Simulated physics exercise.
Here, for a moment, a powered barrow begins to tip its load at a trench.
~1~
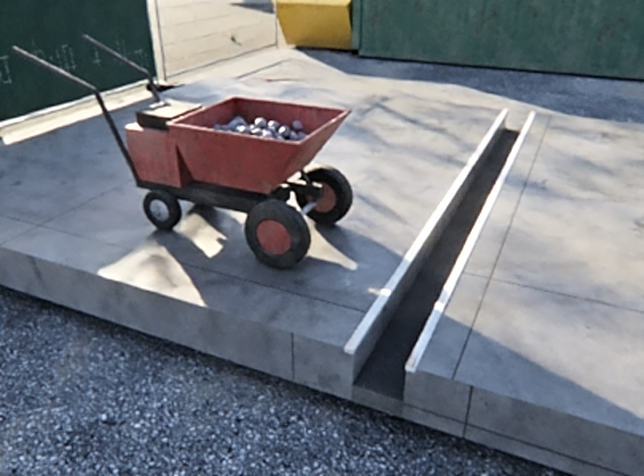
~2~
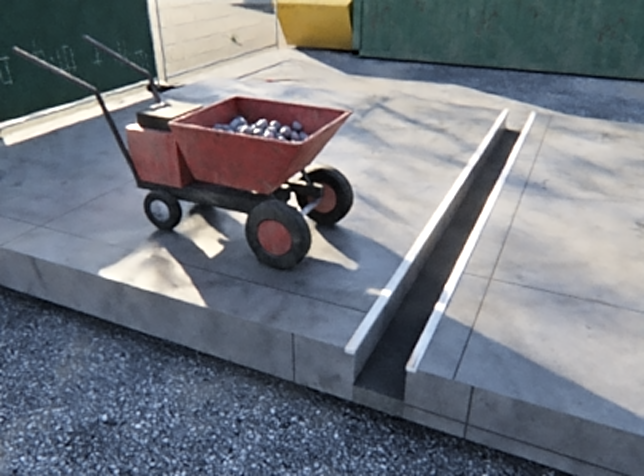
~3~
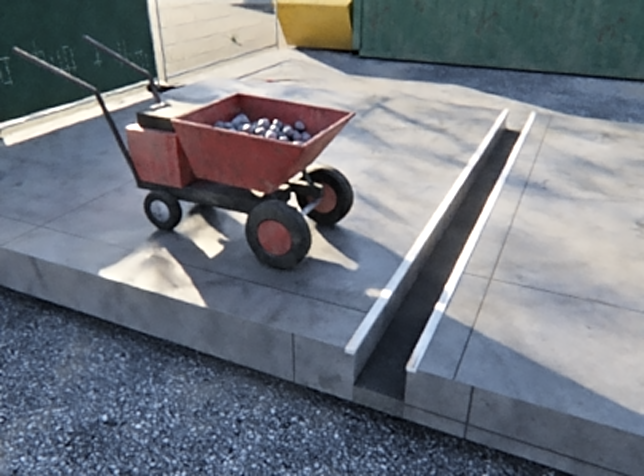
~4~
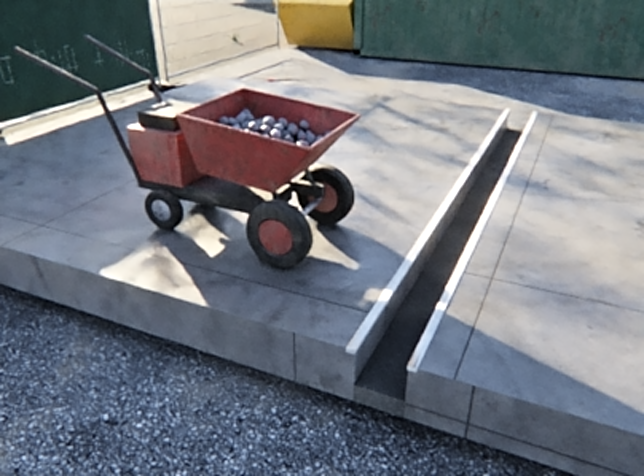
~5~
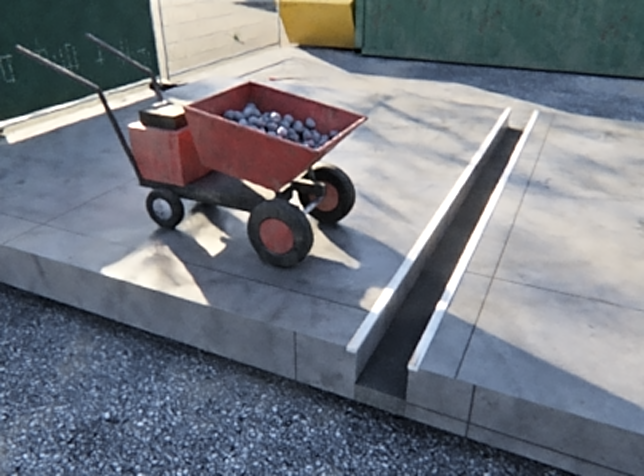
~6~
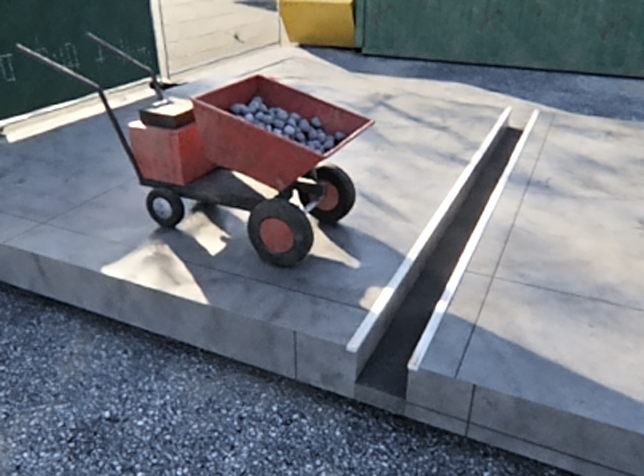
On a concrete slab beside a narrow trench, a red barrow's cobble-filled skip tilts slightly right.
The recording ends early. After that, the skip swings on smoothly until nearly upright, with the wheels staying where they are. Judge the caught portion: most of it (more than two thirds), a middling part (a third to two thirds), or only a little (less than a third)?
Most of it.
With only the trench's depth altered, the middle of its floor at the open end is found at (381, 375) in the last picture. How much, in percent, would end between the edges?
Something close to 60 per cent.
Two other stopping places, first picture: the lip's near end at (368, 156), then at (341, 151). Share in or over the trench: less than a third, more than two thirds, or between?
First: Less than a third. Second: Between a third and two thirds.
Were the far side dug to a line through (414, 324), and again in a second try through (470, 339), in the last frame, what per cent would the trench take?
You'd get 60 in a hundred the first time and 100 in a hundred the second.
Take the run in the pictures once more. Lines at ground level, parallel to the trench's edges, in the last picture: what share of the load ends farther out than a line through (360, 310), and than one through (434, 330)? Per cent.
Around 100 per cent for the first, and 0 per cent for the second.
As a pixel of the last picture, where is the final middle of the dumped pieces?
Roughly at pixel (428, 279).
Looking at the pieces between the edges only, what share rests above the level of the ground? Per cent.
Estimate: Close to 15 in a hundred.
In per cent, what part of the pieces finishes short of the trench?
Roughly 10 percent of the pieces, I think.
Shortly afterwards, skip tipped steeply; the whole lot in the skip.
Next, skip tipped right over; the bulk in the skip; a little short of the trench; a little in or heaped over the trench; only a few falling.
Some moments later, skip tipped right over; a little in the skip; a little short of the trench; the bulk in or heaped over the trench; only a few beyond it.
In the end, skip tipped right over; a little short of the trench; the bulk in or heaped over the trench; only a few beyond it.
